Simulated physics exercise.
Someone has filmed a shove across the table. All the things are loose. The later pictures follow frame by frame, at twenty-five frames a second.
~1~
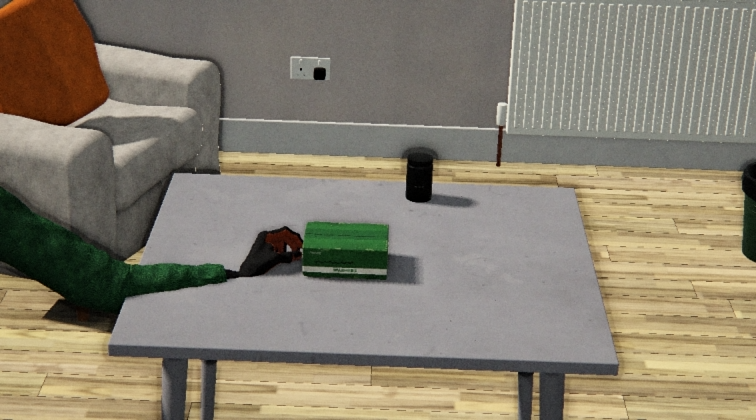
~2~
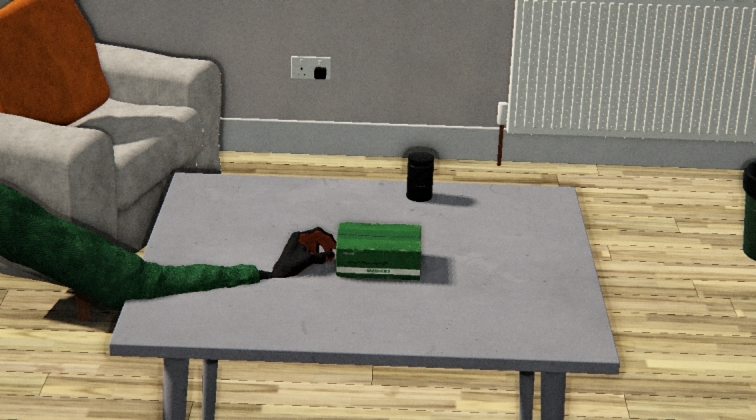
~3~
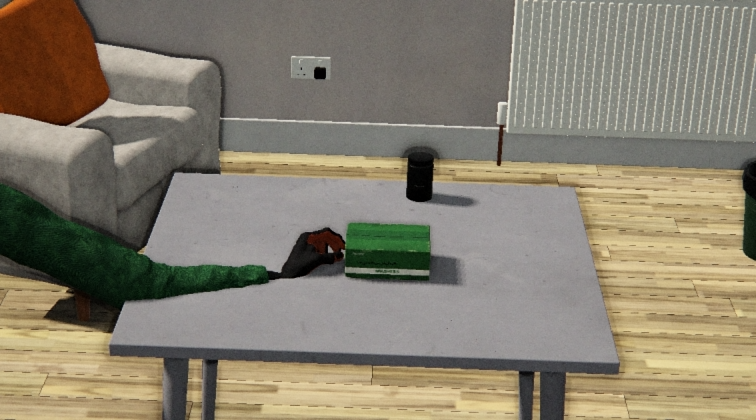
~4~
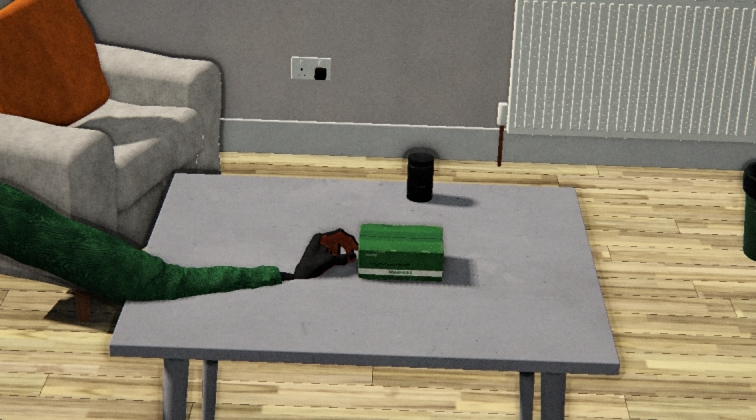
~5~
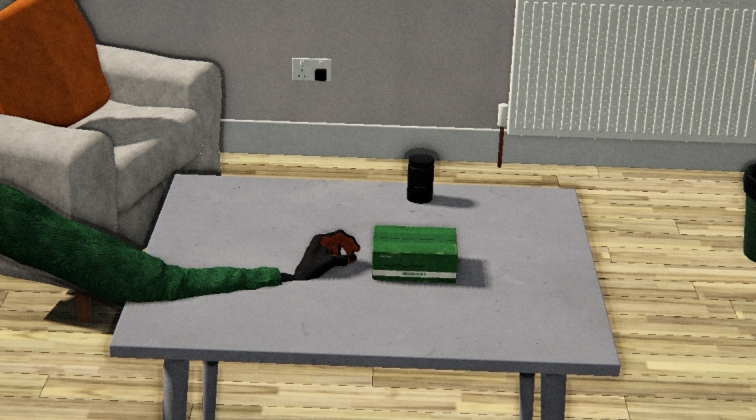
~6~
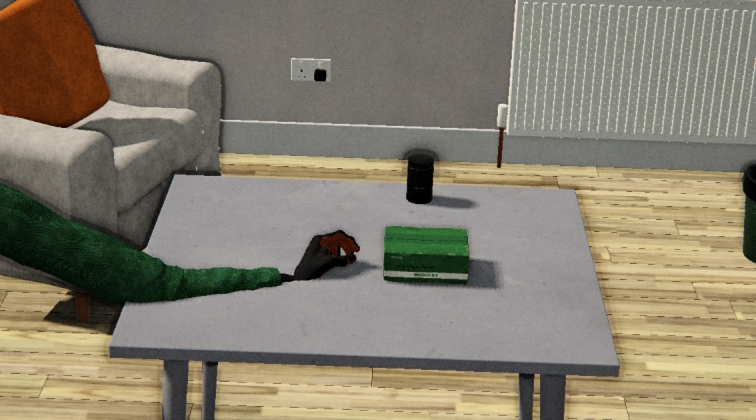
The clip shows a dark hand in a green sleeve pushing a green box rightward across a gray table, near a black cylindrical object; the hand then halts while the box slides a little farther right, away from the fingers.
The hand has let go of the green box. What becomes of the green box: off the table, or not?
The green box is still on the table.
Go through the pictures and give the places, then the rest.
In the first picture, under the hand; green box (346, 250).
In the second picture, under the hand; green box (379, 251).
In the third picture, under the hand; green box (388, 251).
In the fourth picture, green box (401, 252).
In the fifth picture, green box (415, 254) moved a little.
In the sixth picture, green box (426, 255) moved a little.
Then, 0.10 s later than the last frame, green box moved a little near (447, 256).
Then, 0.20 s later than the last frame, green box moved about its own width near (458, 256).
When it is over, moved from the start, green box. End places, in pixels of the last picture, green box near (459, 256).
